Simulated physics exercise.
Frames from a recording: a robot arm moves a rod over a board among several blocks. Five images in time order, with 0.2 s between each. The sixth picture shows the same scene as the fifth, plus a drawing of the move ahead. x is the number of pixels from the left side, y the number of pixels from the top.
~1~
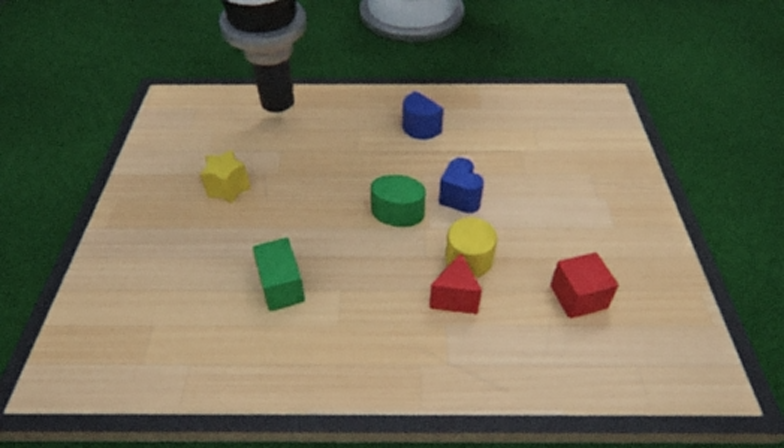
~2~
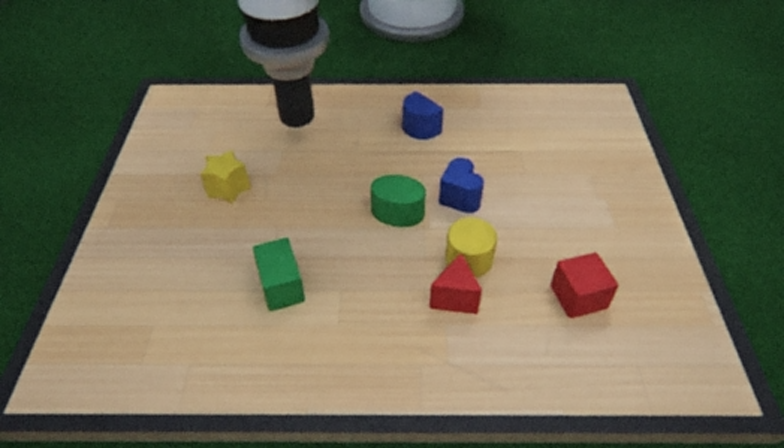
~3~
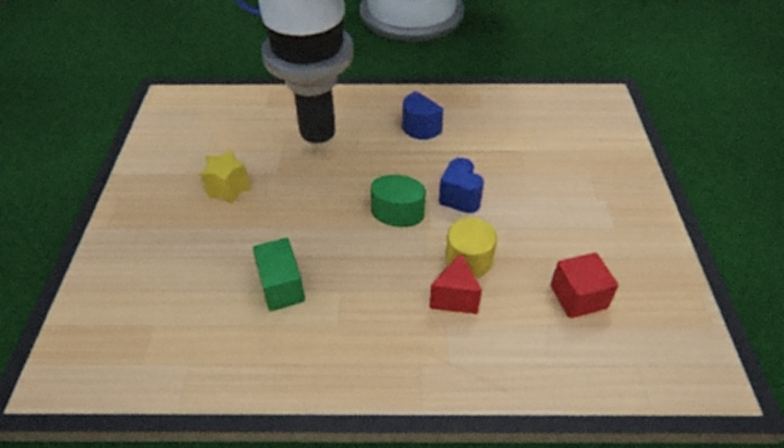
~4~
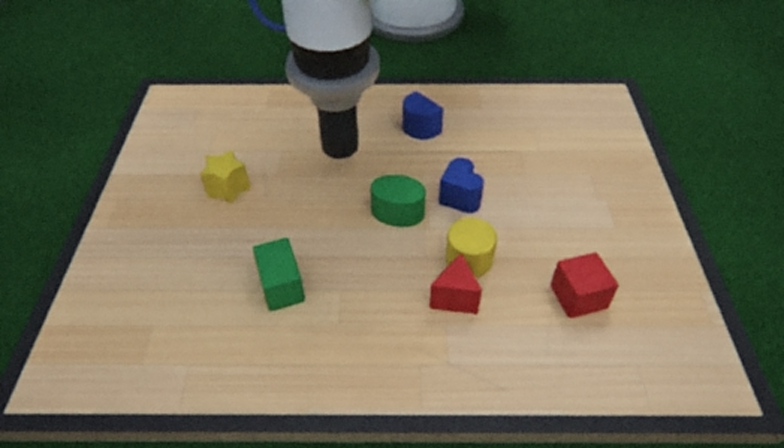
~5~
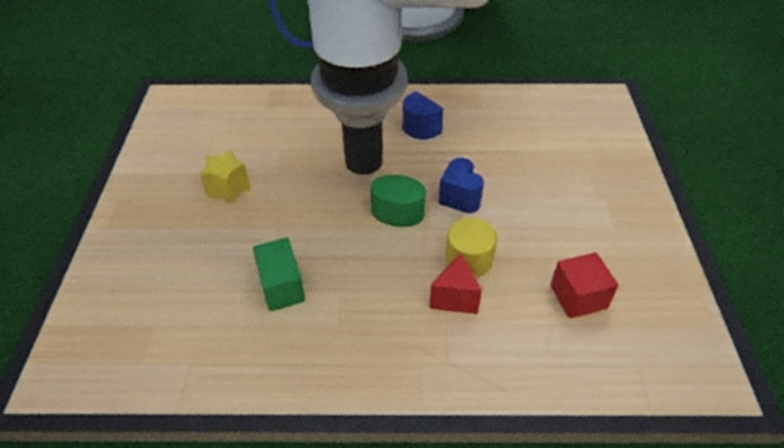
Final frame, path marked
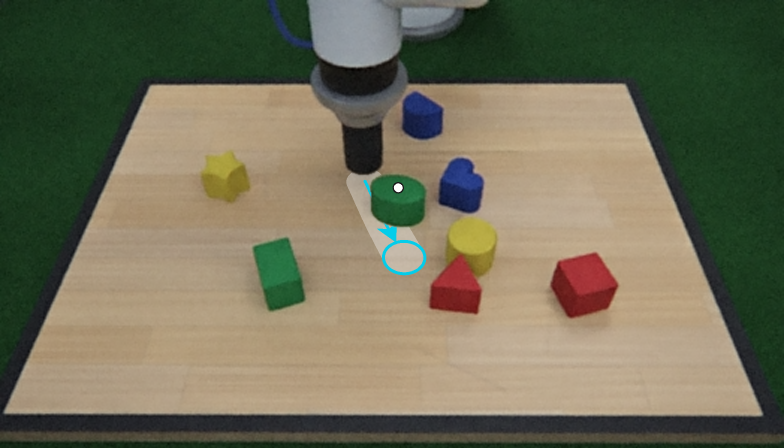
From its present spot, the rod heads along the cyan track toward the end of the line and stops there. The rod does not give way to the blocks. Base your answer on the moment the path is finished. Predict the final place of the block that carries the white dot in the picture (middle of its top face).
At (447, 226).
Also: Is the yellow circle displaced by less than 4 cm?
My answer is yes.
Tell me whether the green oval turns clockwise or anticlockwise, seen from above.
Seen from overhead, it turns anticlockwise.
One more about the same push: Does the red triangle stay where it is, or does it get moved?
It keeps its position.
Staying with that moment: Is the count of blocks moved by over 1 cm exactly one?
No
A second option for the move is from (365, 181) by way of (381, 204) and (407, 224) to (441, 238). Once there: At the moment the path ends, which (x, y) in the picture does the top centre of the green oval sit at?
I'd guess (484, 227).
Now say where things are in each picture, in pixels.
The first frame shows rod's lower end (278, 103); green oval (398, 188); red triangle (458, 276); yellow circle (472, 235).
The second frame shows rod (297, 118); blocks still.
The third frame shows rod (318, 133); blocks still.
The fourth frame shows rod (340, 148); blocks still.
The fifth frame shows rod (364, 163); green oval (398, 188); red triangle (458, 276); yellow circle (472, 235).
Drawn move, straight from (365, 181) to (404, 257); the dot is on the green oval.
The first path, step by step. One third of the way, rod (376, 188); green oval (412, 201), turned 20° anticlockwise.
Two thirds of the way, rod (390, 214); green oval (432, 216), turned 60° anticlockwise.
At the end, rod (404, 240); green oval (447, 226), turned 115° anticlockwise; red triangle still; yellow circle (494, 238).
